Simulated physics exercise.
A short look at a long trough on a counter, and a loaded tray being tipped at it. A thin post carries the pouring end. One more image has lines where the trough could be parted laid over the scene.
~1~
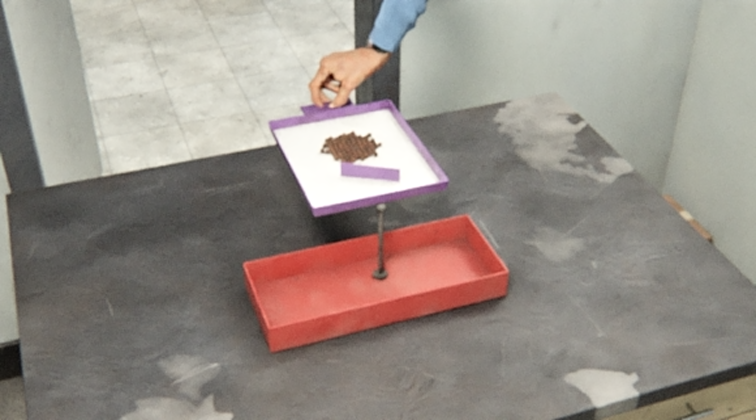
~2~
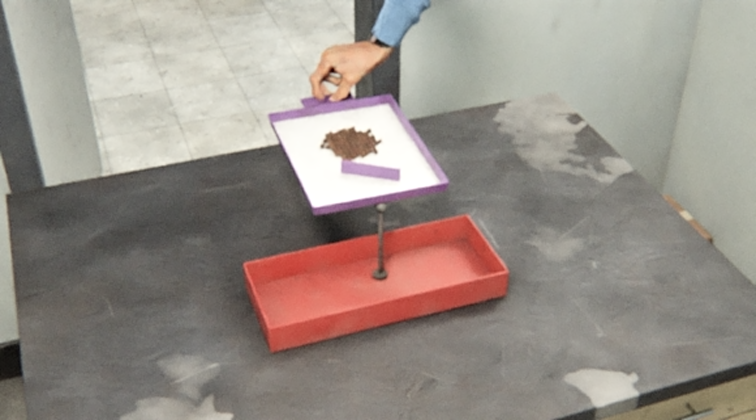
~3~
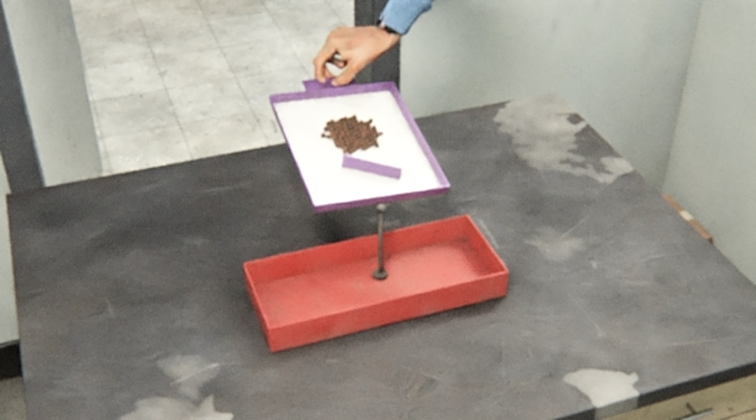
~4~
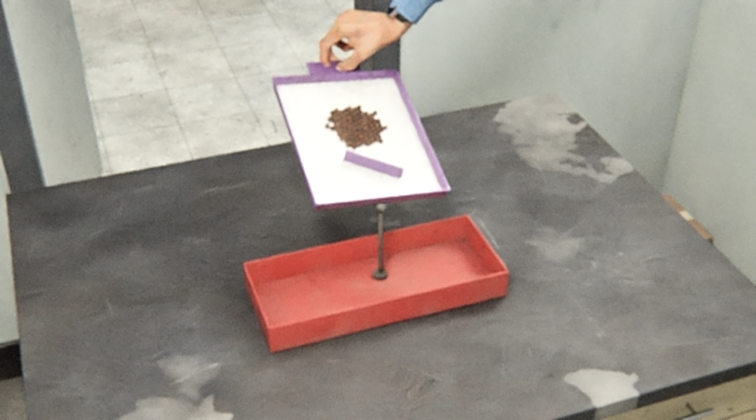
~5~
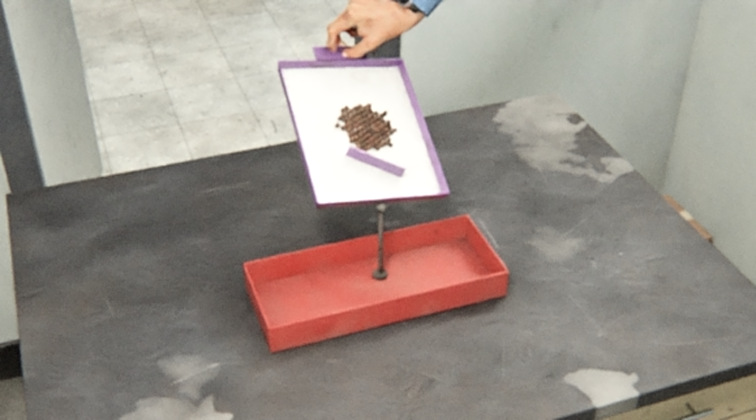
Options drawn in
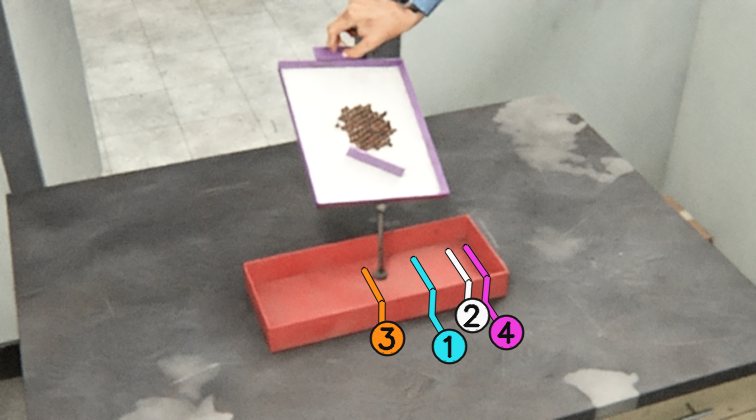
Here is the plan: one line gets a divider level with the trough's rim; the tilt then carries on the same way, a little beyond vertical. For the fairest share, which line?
2 works best here.
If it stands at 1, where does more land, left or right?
The right side.
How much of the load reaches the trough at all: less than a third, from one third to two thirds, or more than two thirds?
About that: More than two thirds.
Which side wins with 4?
More lands on the left.
On the marked copy, line 1 crosses the front rim at (432, 290); line 2 crosses the front rim at (468, 281); line 3 crosses the front rim at (381, 302); line 4 crosses the front rim at (486, 277).
With 1, of what is caught, none at all on the left of the divider, the whole lot on the right.
With 2, of what is caught, close to two thirds on the left of the divider, close to a third on the right.
With 3, of what is caught, none at all on the left of the divider, the whole lot on the right.
With 4, of what is caught, all but a few on the left of the divider, only a few on the right.
